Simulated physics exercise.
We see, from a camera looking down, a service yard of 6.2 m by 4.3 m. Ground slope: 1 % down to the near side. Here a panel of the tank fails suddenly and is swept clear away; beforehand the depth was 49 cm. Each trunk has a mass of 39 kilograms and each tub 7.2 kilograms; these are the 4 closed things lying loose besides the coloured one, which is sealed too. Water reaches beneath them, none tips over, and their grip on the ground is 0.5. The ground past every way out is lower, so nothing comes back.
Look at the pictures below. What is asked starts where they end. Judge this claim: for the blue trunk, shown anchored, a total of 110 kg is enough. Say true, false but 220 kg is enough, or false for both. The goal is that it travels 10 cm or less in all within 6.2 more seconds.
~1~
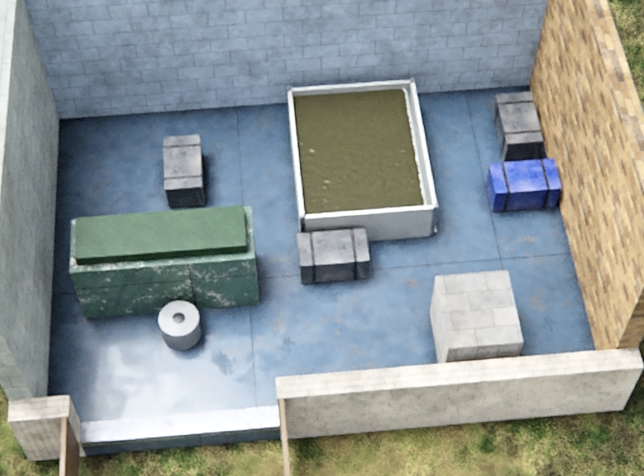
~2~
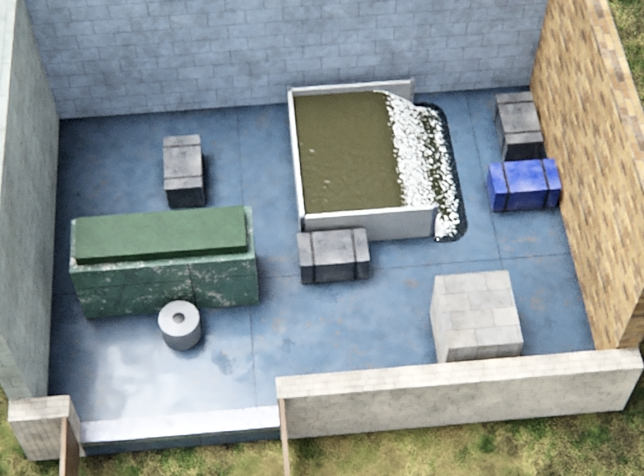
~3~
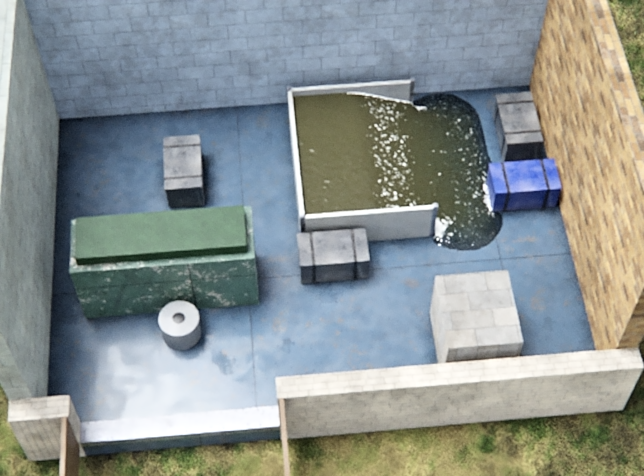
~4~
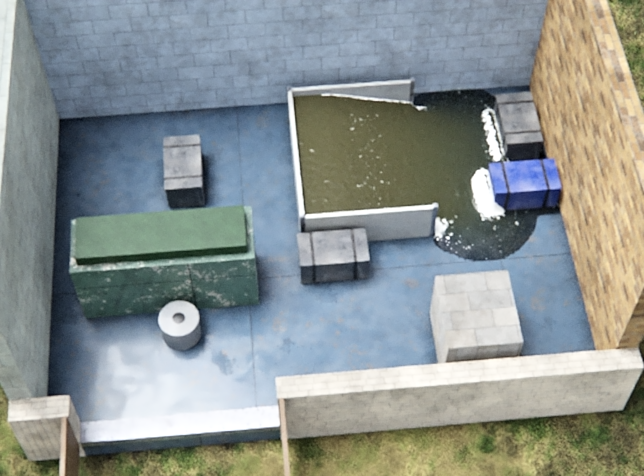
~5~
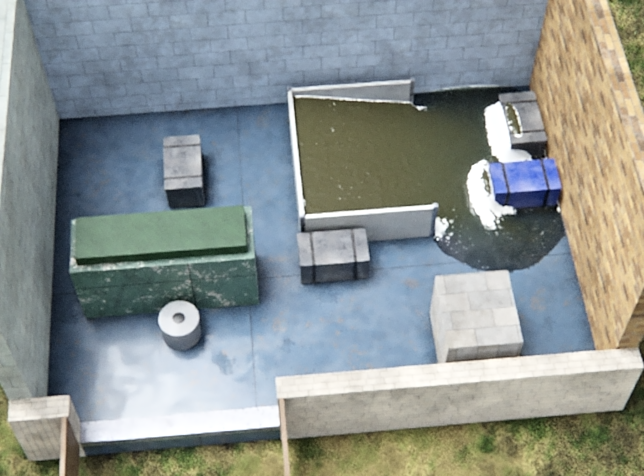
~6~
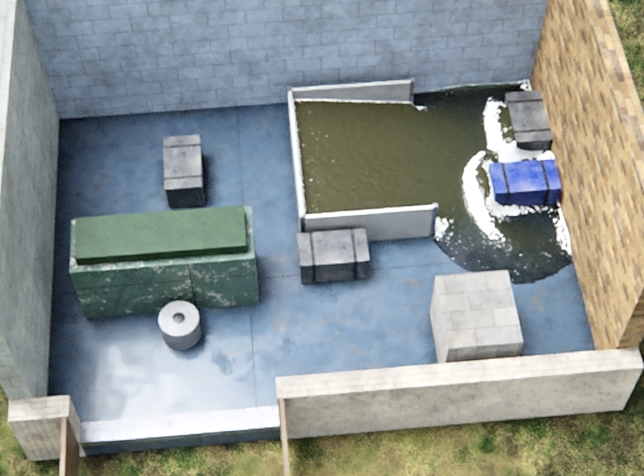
False, 220 kg is needed.
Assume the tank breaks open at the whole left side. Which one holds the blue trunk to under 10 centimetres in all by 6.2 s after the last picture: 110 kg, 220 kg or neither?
So the lighter pick works.
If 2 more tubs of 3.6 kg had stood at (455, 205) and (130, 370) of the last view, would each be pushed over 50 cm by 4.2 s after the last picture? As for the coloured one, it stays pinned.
First one went beyond, second stayed within.
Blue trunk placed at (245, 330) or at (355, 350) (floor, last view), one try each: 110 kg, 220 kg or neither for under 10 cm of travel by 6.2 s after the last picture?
At the first place the small mass does it, and at the second the small mass does it.
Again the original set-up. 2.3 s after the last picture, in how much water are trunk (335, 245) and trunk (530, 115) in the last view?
Around 0 cm and 21 cm.
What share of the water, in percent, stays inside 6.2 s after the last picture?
Close to 98 in a hundred parts remain.
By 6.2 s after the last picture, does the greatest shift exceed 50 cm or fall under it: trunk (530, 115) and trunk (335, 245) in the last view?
Well, the first one crosses the line, and the second one stays inside.
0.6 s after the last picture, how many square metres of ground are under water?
My estimate is roughly 8.0 m2.
Then, 0.6 s after the last picture the blue trunk would be 5 cm from its start with 110 kg and 0 cm from its start with 220 kg; 17 cm of water round it then.
Then, 2.3 s after the last picture the blue trunk would be 91 cm from its start with 110 kg and 0 cm from its start with 220 kg; 13 cm of water round it then.
Then, 4.2 s after the last picture the blue trunk would be 92 cm from its start with 110 kg and 0 cm from its start with 220 kg; 12 cm of water round it then.
Then, 6.2 s after the last picture the blue trunk would be 92 cm from its start with 110 kg and 0 cm from its start with 220 kg; 12 cm of water round it then.
